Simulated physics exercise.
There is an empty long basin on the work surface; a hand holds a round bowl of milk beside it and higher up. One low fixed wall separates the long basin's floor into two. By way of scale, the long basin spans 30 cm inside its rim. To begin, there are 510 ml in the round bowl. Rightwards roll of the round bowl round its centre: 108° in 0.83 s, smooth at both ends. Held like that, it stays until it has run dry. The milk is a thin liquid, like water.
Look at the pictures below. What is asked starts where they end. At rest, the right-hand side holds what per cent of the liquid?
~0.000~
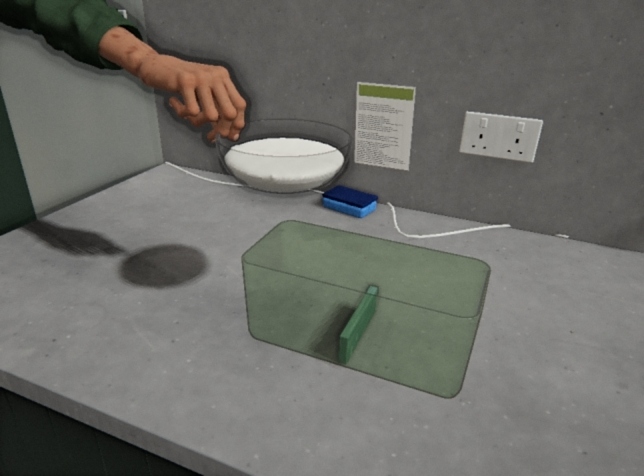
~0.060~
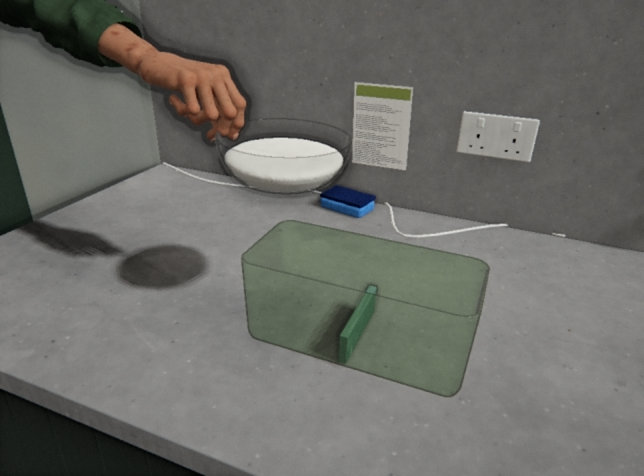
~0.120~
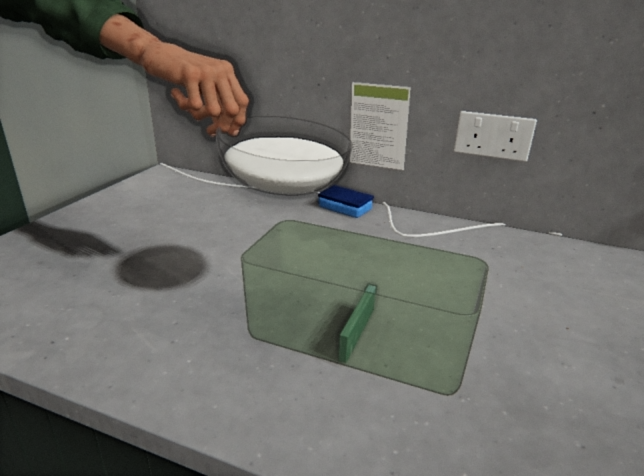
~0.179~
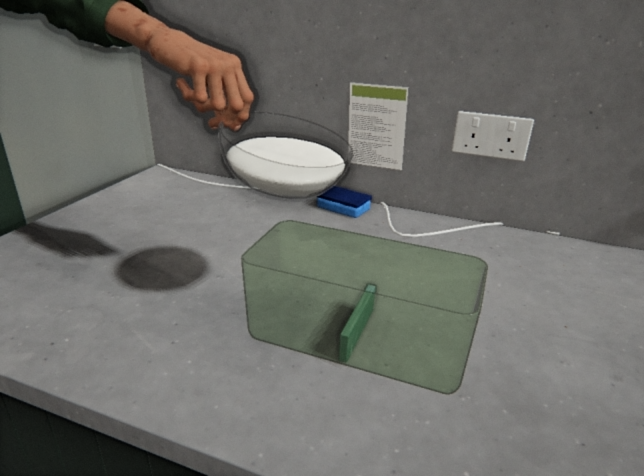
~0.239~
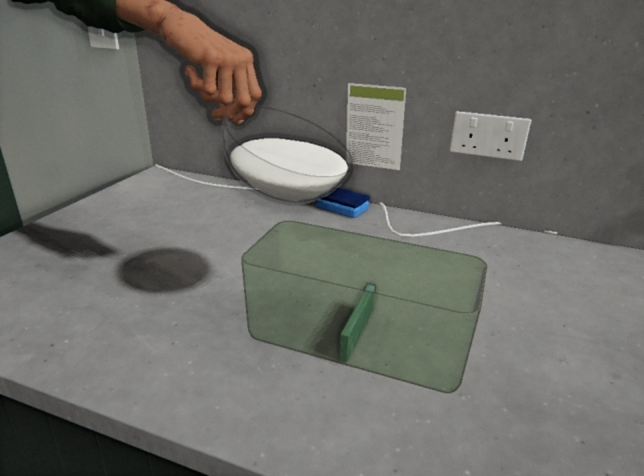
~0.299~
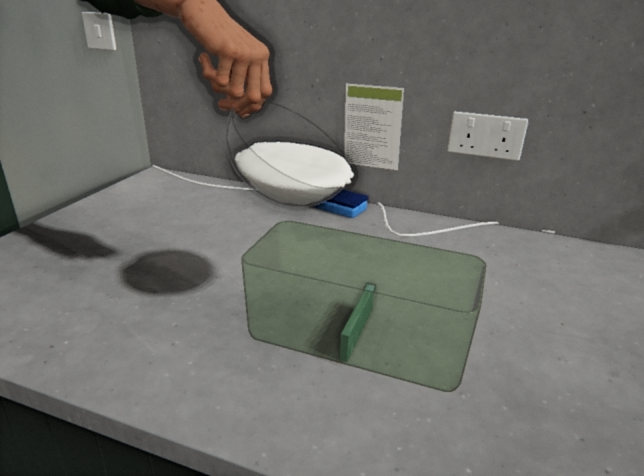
It holds some 60 in every hundred.
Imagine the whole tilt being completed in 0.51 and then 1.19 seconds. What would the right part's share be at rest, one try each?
I'd say 50 percent on the first go, 65 percent on the next.
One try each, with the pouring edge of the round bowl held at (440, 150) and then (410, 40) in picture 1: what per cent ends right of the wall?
85 and 85 %.
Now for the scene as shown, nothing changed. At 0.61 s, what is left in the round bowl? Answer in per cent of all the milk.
12 %.
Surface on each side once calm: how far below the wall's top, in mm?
Left about 34 mm, while the right is about 30 mm.
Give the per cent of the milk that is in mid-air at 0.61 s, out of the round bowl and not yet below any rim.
My guess is roughly 20 %.
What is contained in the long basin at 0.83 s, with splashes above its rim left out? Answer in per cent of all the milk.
The fraction sits near 100 in a hundred.
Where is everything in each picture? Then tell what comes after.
The first picture shows tilt 0°; pouring edge (347, 147); surface from (236, 145) to (342, 163); the long basin's rim runs from (263, 239) to (485, 291); the wall's top is at (360, 311).
The second picture shows tilt 1°; pouring edge (347, 148); surface from (235, 145) to (342, 164).
The third picture shows tilt 5°; pouring edge (348, 153); surface from (235, 144) to (342, 166).
The fourth picture shows tilt 12°; pouring edge (348, 161); surface from (237, 143) to (344, 168).
The fifth picture shows tilt 21°; pouring edge (348, 172); surface from (240, 144) to (346, 170).
The sixth picture shows tilt 31°; pouring edge (345, 184); surface from (246, 147) to (347, 175); 2 per cent is over the edge.
Then, 0.61 s in, the tilt is 90° and 11 per cent is still to pour, 17 is left of the wall and 51 right of it.
Then, 0.83 s in, the tilt is 108° and 0 per cent is still to pour, 40 is left of the wall and 60 right of it.
Then, 1.07 s in, the tilt is 108° and 0 per cent is still to pour, 40 is left of the wall and 60 right of it.
Then, 1.33 s in, the tilt is 108° and 0 per cent is still to pour, 40 is left of the wall and 60 right of it.
Finally, 40 per cent lies left of the wall, 60 right of it and 0 outside.
